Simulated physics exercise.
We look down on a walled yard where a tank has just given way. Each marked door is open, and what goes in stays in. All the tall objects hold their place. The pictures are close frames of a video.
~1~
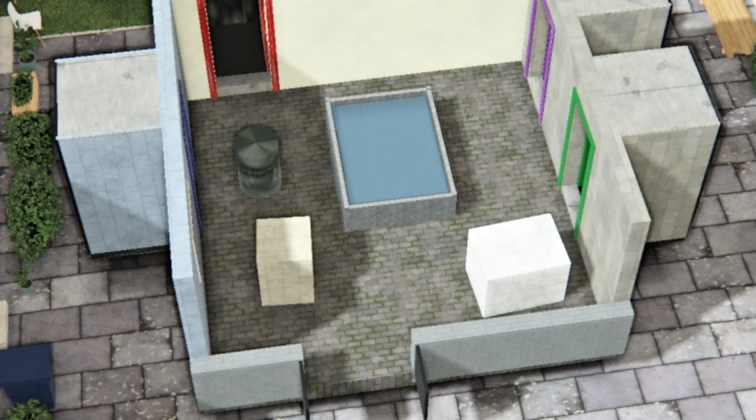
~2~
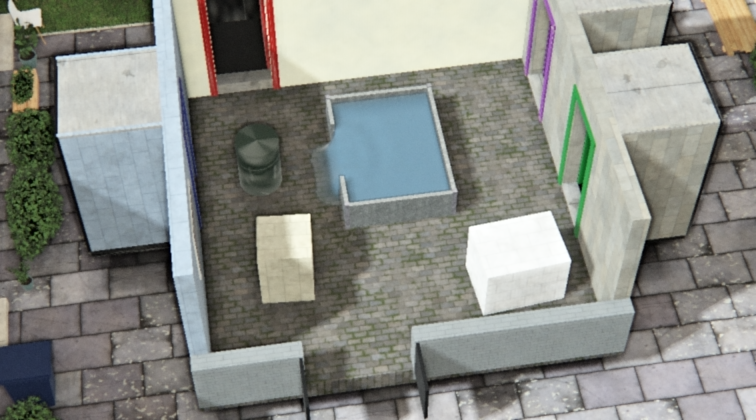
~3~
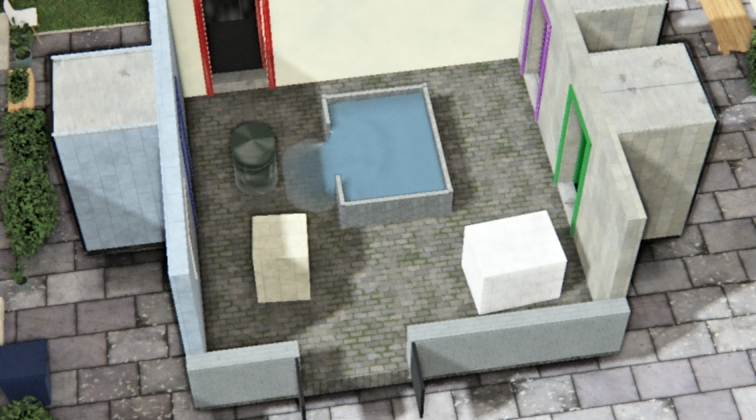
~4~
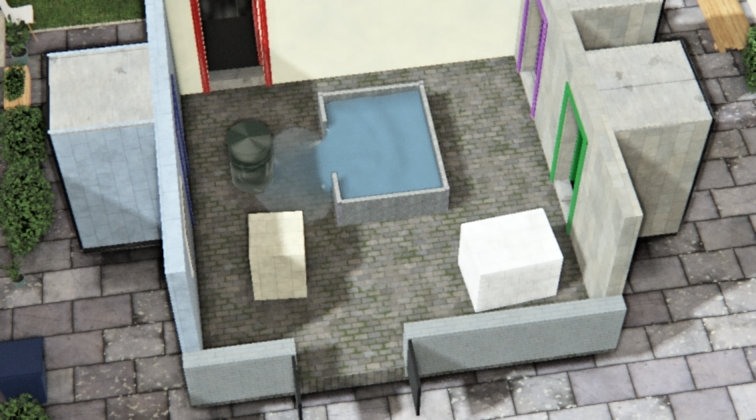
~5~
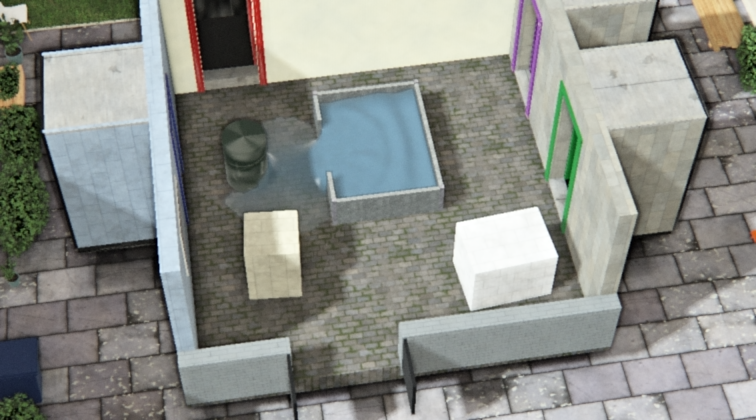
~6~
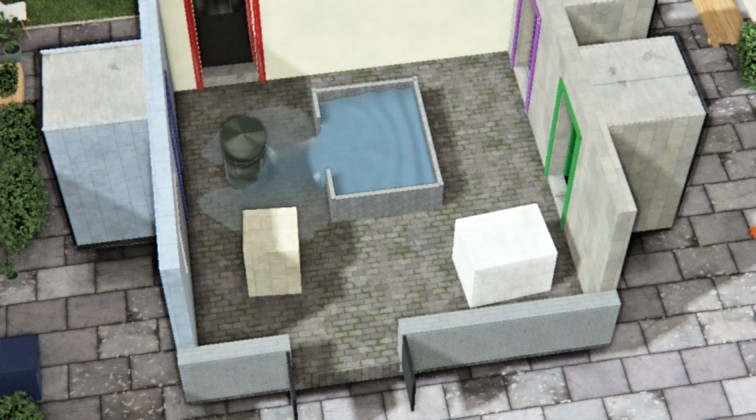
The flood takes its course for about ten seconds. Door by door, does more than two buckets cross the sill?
One by one: The blue door takes more than that; the red door stays under that; the purple door stays under that; the green door stays under that.
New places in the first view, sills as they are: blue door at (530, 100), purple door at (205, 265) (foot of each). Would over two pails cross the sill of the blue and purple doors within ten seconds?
One by one: The blue door takes less; the purple door passes that mark.
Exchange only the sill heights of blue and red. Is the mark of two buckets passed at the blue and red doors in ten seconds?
Blue holds, red goes over.
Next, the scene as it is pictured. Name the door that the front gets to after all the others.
That is the green door.
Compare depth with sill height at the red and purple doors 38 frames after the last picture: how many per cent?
In turn 50 and 30 per cent.
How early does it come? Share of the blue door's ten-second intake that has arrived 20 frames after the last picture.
Some 20 per cent.
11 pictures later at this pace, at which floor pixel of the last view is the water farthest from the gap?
Around (202, 376).
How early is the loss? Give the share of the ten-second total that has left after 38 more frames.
Near 55 in a hundred.
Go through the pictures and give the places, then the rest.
The first picture shows still water in the tank at (389, 149).
In the second picture, the front is at (330, 202), out from the gap at (340, 165).
In the third picture, the front is at (294, 199), out from the gap at (335, 166).
In the fourth picture, water pours out at (332, 163) and has run to (262, 197).
In the fifth picture, the front is at (234, 202), out from the gap at (327, 162).
In the sixth picture, the front is at (210, 209), out from the gap at (326, 159).
A moment on, water covers 25 % of the floor; the blue door under two buckets in, the red door wet at the sill, nothing in, the purple door not reached, the green door not reached.
Next, water covers 30 % of the floor; the blue door under two buckets in, the red door wet at the sill, nothing in, the purple door not reached, the green door not reached.
Then, water covers 45 % of the floor; the blue door under two buckets in, the red door wet at the sill, nothing in, the purple door not reached, the green door not reached.
Later, water covers 75 % of the floor; the blue door over two buckets in, the red door wet at the sill, nothing in, the purple door wet at the sill, nothing in, the green door not reached.
In the end, water covers 95 % of the floor; the blue door far over two buckets in, the red door wet at the sill, nothing in, the purple door wet at the sill, nothing in, the green door wet at the sill, nothing in.
